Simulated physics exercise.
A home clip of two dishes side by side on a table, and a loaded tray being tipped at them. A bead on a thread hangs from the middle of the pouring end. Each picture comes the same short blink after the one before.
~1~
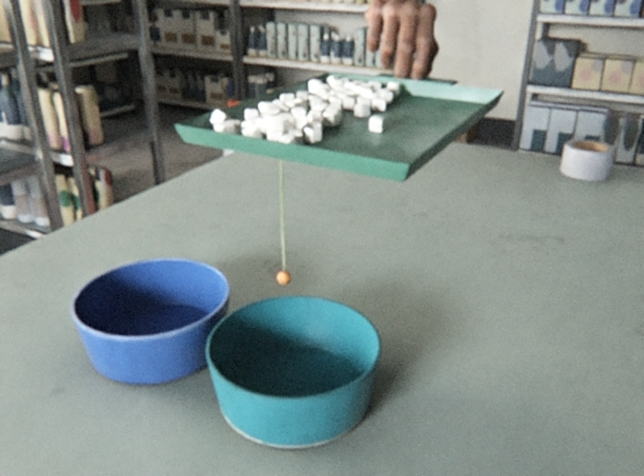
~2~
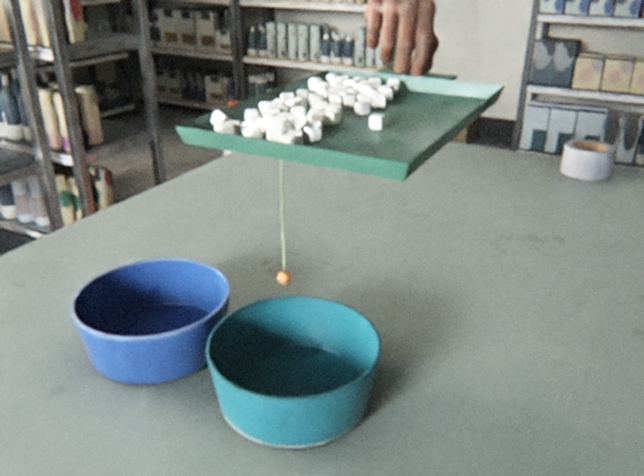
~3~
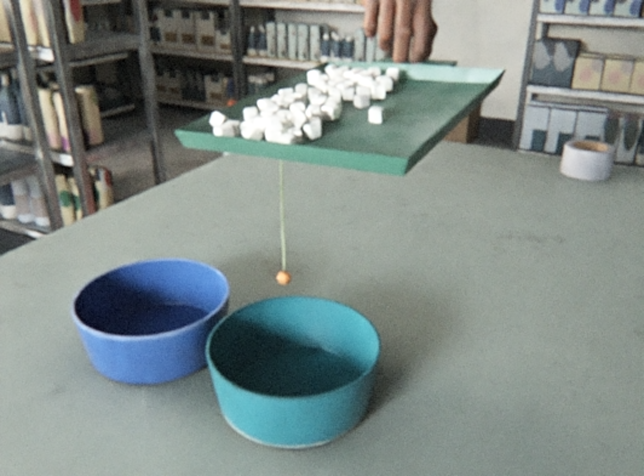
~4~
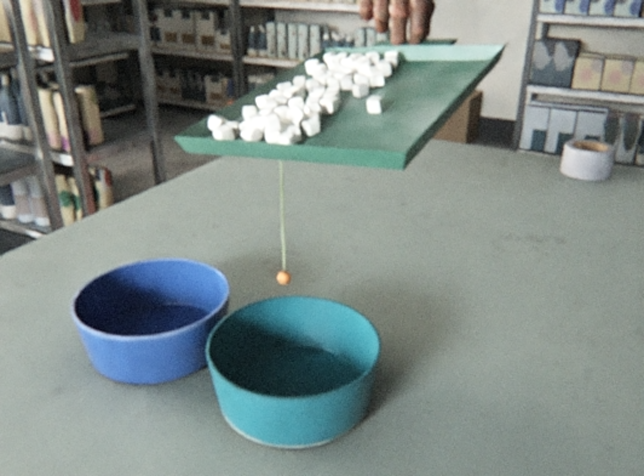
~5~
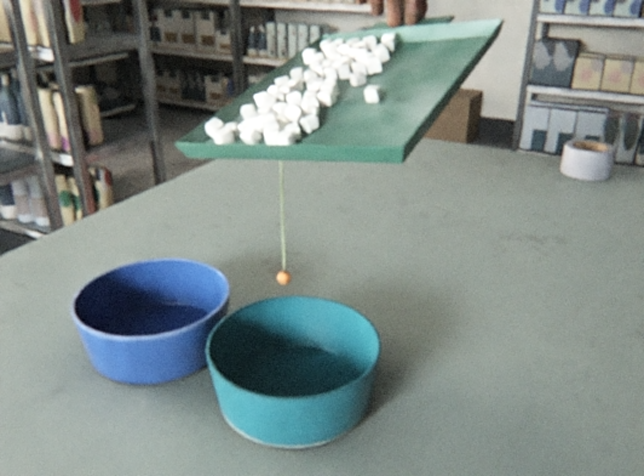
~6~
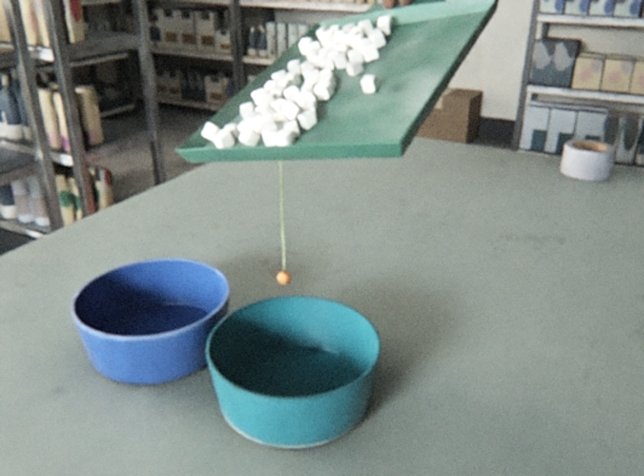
A green tray of white cubes tilts steadily steeper above a blue and a teal dish.
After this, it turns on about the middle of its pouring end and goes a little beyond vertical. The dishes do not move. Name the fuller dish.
The left-hand one ends fuller.
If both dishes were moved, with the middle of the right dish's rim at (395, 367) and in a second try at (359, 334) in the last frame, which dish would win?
First left, then left.
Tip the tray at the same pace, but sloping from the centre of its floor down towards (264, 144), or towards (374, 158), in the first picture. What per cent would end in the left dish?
In turn 70 and 0 in a hundred.
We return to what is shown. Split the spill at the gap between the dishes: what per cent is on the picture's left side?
Roughly 60 in a hundred.
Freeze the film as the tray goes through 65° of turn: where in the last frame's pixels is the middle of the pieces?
Around (242, 101).
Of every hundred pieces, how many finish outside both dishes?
It comes to 50 per cent or so.
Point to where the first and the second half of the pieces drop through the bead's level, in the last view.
At about (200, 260), then at (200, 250).
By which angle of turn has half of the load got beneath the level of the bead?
At some 115 degrees.
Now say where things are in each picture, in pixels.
In the first frame, corners of the pouring end (183, 124) and (405, 161), level; middle of the load (323, 108), sugar cubes; left dish (98, 353); right dish (246, 414); bead on its thread (285, 278).
In the second frame, corners of the pouring end (183, 125) and (404, 160), level; middle of the load (323, 106).
In the third frame, corners of the pouring end (182, 129) and (403, 156), tipped barely, lowest at the left corner; middle of the load (322, 100).
In the fourth frame, corners of the pouring end (182, 135) and (401, 150), tipped a little, lowest at the left corner; middle of the load (321, 92).
In the fifth frame, corners of the pouring end (182, 141) and (399, 144), tipped clearly, lowest at the left corner; middle of the load (318, 84).
In the sixth frame, corners of the pouring end (183, 147) and (396, 138), tipped clearly, lowest at the left corner; middle of the load (315, 76); left dish (98, 353); right dish (246, 414).
Just after the last frame, tray tipped steeply; almost all on the tray; just a few in the left dish.
A moment on, tray tipped past a quarter turn; the larger part on the tray; just a few in the left dish; about a tenth outside both; about a tenth in the air.
Further on, tray tipped past a quarter turn; just a few in the right dish; roughly half in the left dish; roughly half outside both; just a few in the air.
When it is over, tray tipped past a quarter turn; just a few in the right dish; roughly half in the left dish; roughly half outside both; just a few in the air.
